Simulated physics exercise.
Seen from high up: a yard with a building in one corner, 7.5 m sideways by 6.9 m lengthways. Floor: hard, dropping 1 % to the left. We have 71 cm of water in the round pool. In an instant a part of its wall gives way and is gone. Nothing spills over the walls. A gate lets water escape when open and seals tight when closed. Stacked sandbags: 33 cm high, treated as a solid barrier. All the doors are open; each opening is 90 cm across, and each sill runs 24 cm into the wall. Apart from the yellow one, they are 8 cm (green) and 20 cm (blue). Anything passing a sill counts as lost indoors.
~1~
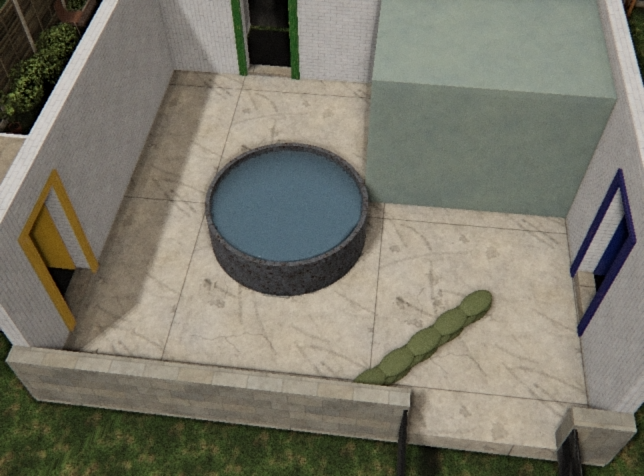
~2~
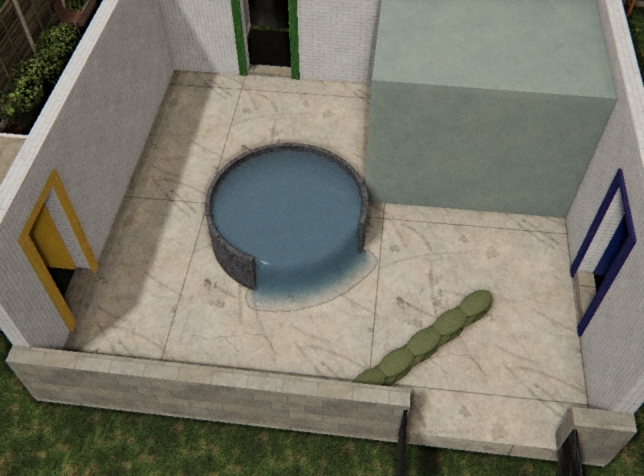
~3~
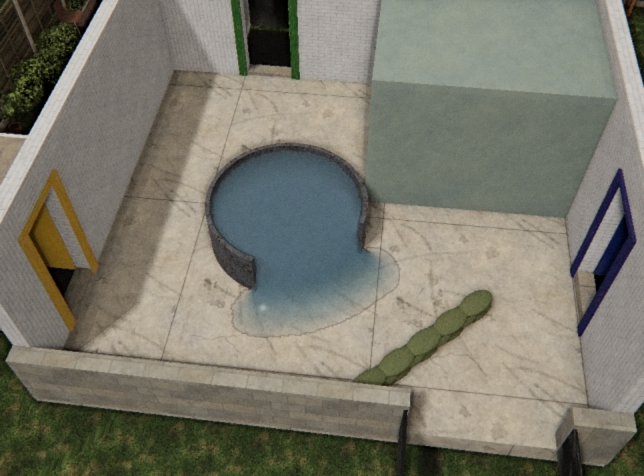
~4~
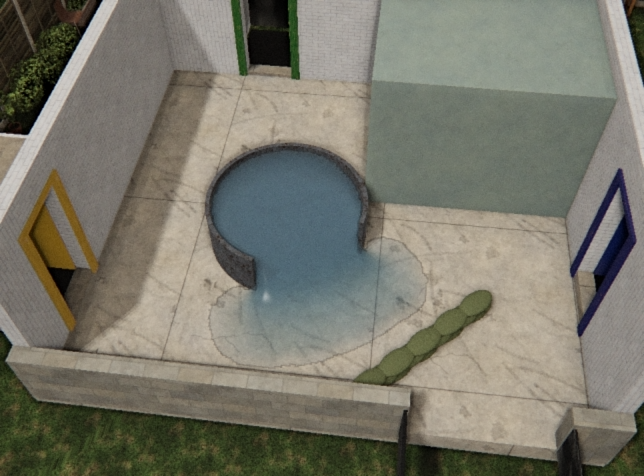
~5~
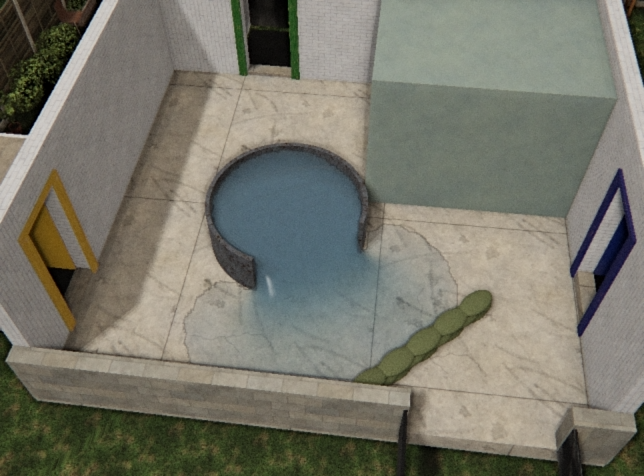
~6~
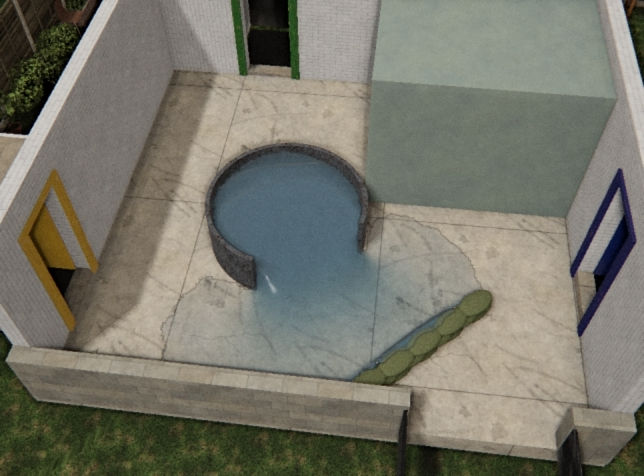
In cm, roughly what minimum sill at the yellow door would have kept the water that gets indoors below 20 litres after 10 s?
It would have to be roughly 20 cm high.
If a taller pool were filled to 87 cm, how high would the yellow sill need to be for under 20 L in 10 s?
I'd go with near 23 cm then.
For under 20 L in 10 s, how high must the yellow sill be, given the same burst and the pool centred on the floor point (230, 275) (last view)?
At least roughly 13.5 cm high.
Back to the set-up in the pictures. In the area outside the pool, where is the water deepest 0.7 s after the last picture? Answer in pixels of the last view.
Near (356, 410).
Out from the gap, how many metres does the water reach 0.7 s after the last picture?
Around 3.8 m from the gap.
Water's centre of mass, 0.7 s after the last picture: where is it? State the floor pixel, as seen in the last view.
I'd say around (307, 276).
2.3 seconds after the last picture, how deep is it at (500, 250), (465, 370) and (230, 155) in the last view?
Going through the spots in order gives 5, 3 and 0 centimetres.
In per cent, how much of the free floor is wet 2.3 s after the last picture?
Roughly 50 percent of the floor.
Then, 0.7 s after the last picture water covers 25 % of the floor, deepest (54 cm) near (356, 410); it has not reached the yellow door.
Then, 2.3 s after the last picture water covers 50 % of the floor, deepest (33 cm) near (53, 377); 25 cm at the yellow door, 4 litres in over its 13 cm sill.
Then, 9.3 s after the last picture water covers 95 % of the floor, deepest (14 cm) near (170, 83); 11 cm at the yellow door, 95 litres in over its 13 cm sill.
At the yellow door as built, the water peaked near 25 cm, 2.3 s after the last picture.
With a sill of 18 cm, 32 litres would have come in within the 10 s; with 25 cm, 3 litres. So under 20 litres takes about 20 cm.
